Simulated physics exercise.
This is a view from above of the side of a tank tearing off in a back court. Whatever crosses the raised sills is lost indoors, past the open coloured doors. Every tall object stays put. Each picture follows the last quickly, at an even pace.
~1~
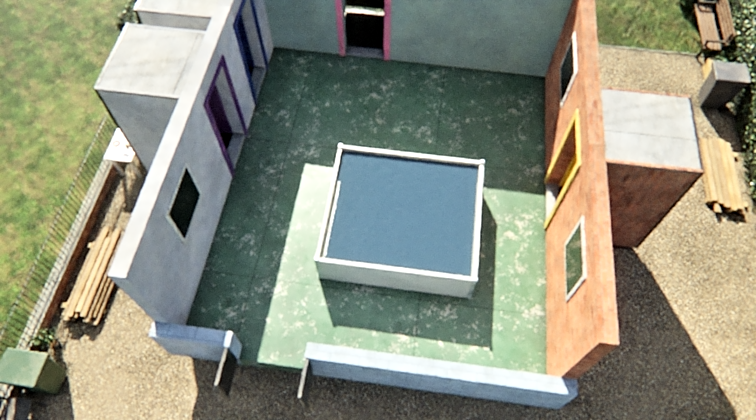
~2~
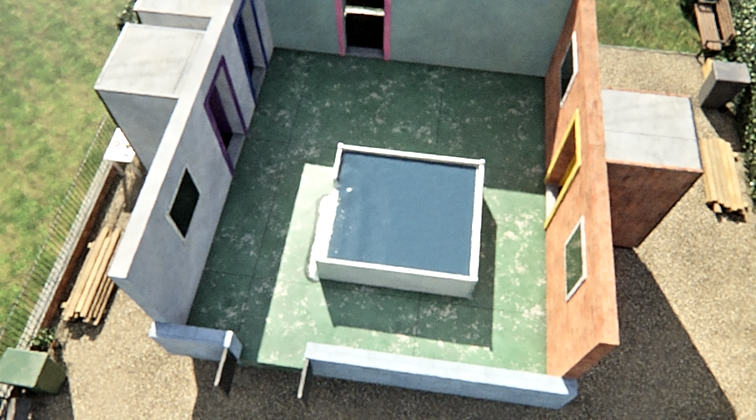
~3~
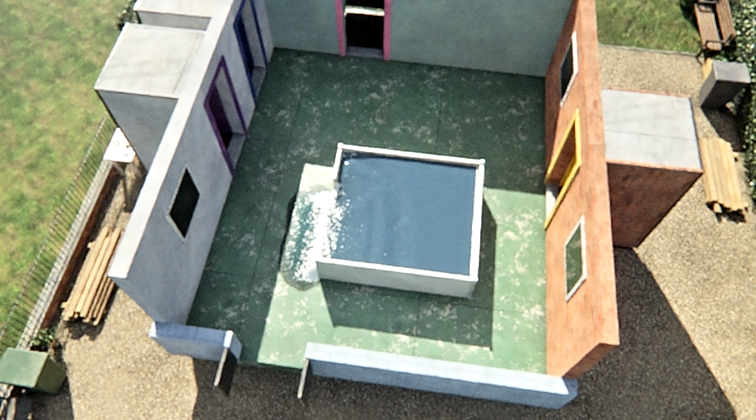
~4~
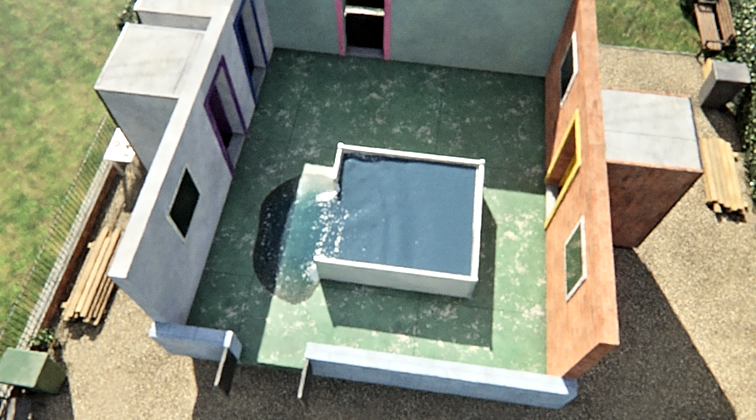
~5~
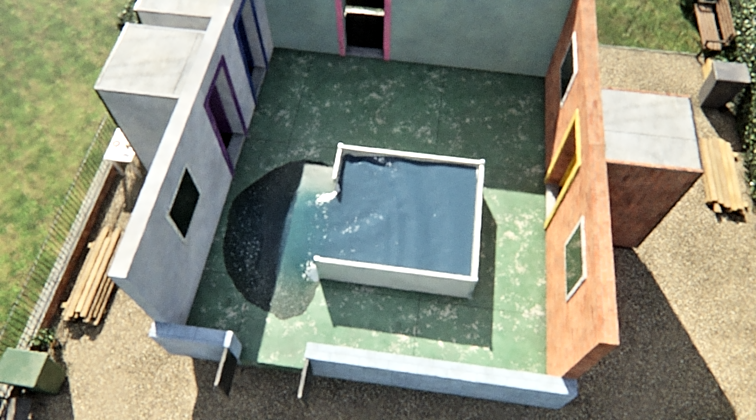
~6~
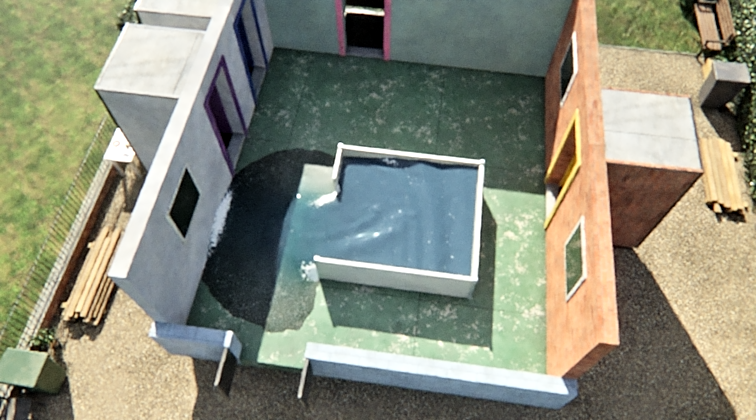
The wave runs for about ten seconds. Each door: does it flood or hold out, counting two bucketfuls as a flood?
Yellow door floods, purple door floods, blue door holds out, pink door floods.
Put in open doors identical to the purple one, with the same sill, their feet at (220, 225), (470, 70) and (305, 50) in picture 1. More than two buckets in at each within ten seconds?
In that order: Goes over, is under, goes over.
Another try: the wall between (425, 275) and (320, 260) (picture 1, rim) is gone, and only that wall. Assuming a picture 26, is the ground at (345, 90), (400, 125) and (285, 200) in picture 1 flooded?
Spot one ends up untouched by the spill, spot two untouched by the spill, spot three deluged.
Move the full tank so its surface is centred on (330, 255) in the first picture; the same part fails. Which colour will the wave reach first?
It's the purple door that comes first.
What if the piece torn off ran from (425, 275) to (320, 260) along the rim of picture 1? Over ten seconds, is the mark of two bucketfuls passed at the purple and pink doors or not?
The purple door remains within the limit and the pink door tops the limit.
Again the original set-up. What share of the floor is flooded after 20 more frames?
Around 55 in a hundred.
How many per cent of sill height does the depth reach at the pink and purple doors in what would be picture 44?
Near 210 per cent and 110 per cent, respectively.
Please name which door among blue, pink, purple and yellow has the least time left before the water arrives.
First in line is the door marked purple.
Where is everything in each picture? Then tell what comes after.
In the first picture, the water tank at (403, 211) is whole and still.
In the second picture, the front is at (310, 277), out from the gap at (330, 230).
In the third picture, the front is at (298, 285), out from the gap at (330, 231).
In the fourth picture, water pours out at (330, 231) and has run to (275, 193).
In the fifth picture, the front is at (238, 202), out from the gap at (330, 232).
In the sixth picture, the front is at (204, 269), out from the gap at (330, 232).
A moment on, water covers 20 % of the floor; the yellow door not reached, the purple door under two buckets in, the blue door not reached, the pink door not reached.
Next, water covers 30 % of the floor; the yellow door not reached, the purple door over two buckets in, the blue door wet at the sill, nothing in, the pink door not reached.
Then, water covers 55 % of the floor; the yellow door not reached, the purple door over two buckets in, the blue door wet at the sill, nothing in, the pink door under two buckets in.
Later, water covers 85 % of the floor; the yellow door wet at the sill, nothing in, the purple door over two buckets in, the blue door wet at the sill, nothing in, the pink door over two buckets in.
In the end, water covers 100 % of the floor; the yellow door over two buckets in, the purple door over two buckets in, the blue door under two buckets in, the pink door far over two buckets in.
